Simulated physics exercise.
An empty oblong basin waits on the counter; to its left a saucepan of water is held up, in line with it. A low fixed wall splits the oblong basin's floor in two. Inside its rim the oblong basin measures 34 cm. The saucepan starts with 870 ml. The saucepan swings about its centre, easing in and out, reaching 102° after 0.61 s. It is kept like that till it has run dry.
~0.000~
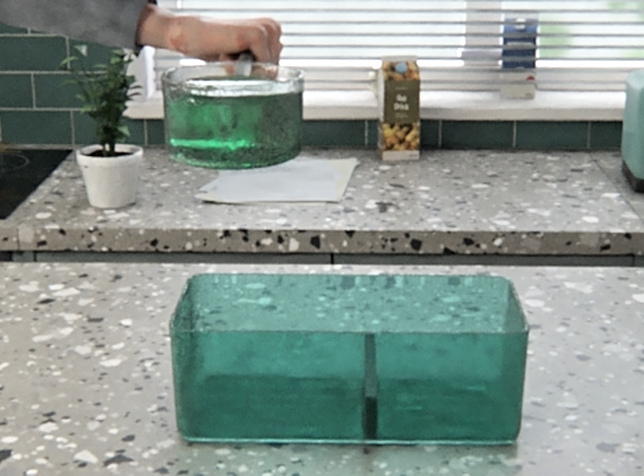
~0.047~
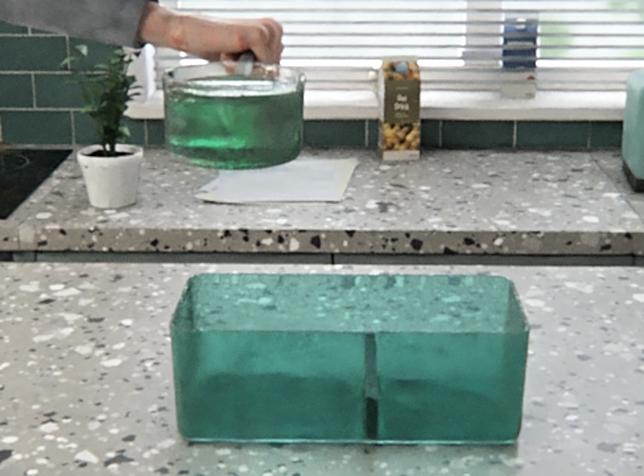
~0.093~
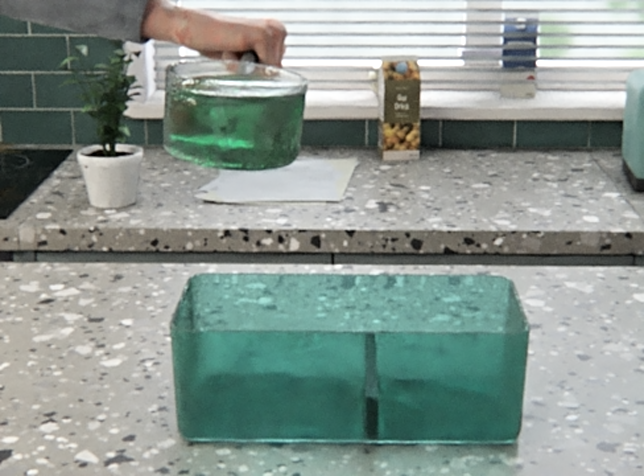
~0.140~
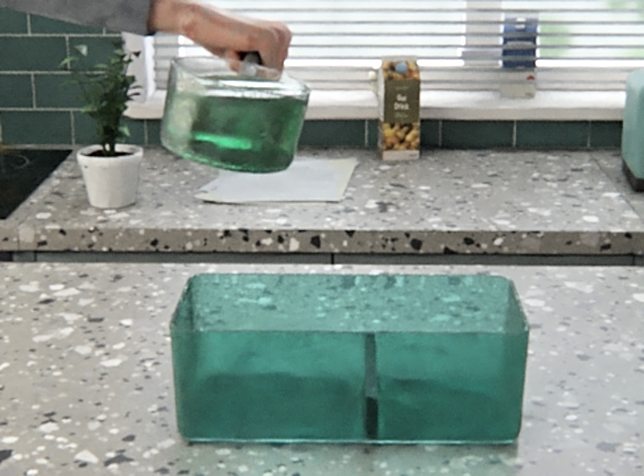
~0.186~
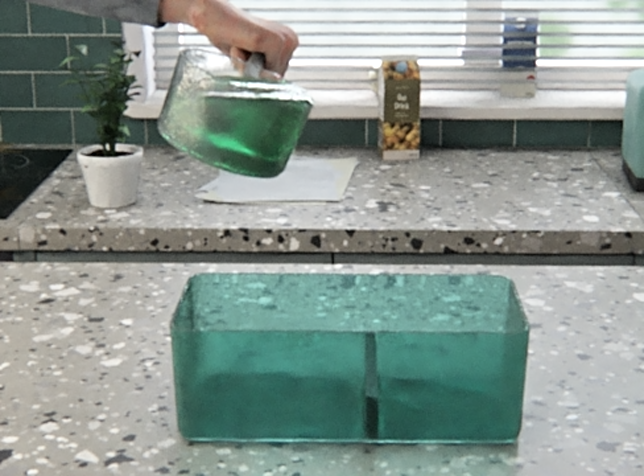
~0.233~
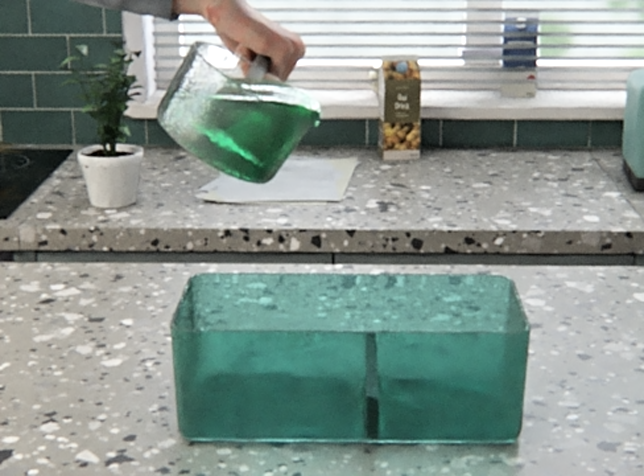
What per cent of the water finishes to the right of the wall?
Roughly 58 per cent is past the wall.
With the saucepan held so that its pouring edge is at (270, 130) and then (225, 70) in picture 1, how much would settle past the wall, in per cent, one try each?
In turn about 10 and 10 per cent.
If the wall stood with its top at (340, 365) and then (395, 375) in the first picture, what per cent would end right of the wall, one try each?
First 90, then 30 per cent.
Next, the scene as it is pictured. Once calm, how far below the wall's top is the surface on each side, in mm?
Some 34 mm on the left and 24 mm on the right.
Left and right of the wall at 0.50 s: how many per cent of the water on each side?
Left about 2, right about 12.
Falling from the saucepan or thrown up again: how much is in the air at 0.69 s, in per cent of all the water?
About 12 per cent.
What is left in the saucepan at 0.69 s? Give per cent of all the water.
About 8 per cent.
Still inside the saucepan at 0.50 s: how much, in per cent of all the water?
About 34 per cent.
Then, 0.50 s in, the tilt is 93° and 34 per cent is still to pour, 2 is left of the wall and 13 right of it.
Then, 0.69 s in, the tilt is 102° and 8 per cent is still to pour, 22 is left of the wall and 58 right of it.
Then, 0.89 s in, the tilt is 102° and 1 per cent is still to pour, 36 is left of the wall and 58 right of it.
Then, 1.11 s in, the tilt is 102° and 0 per cent is still to pour, 40 is left of the wall and 58 right of it.
Finally, 41 per cent lies left of the wall, 58 right of it and 1 outside.
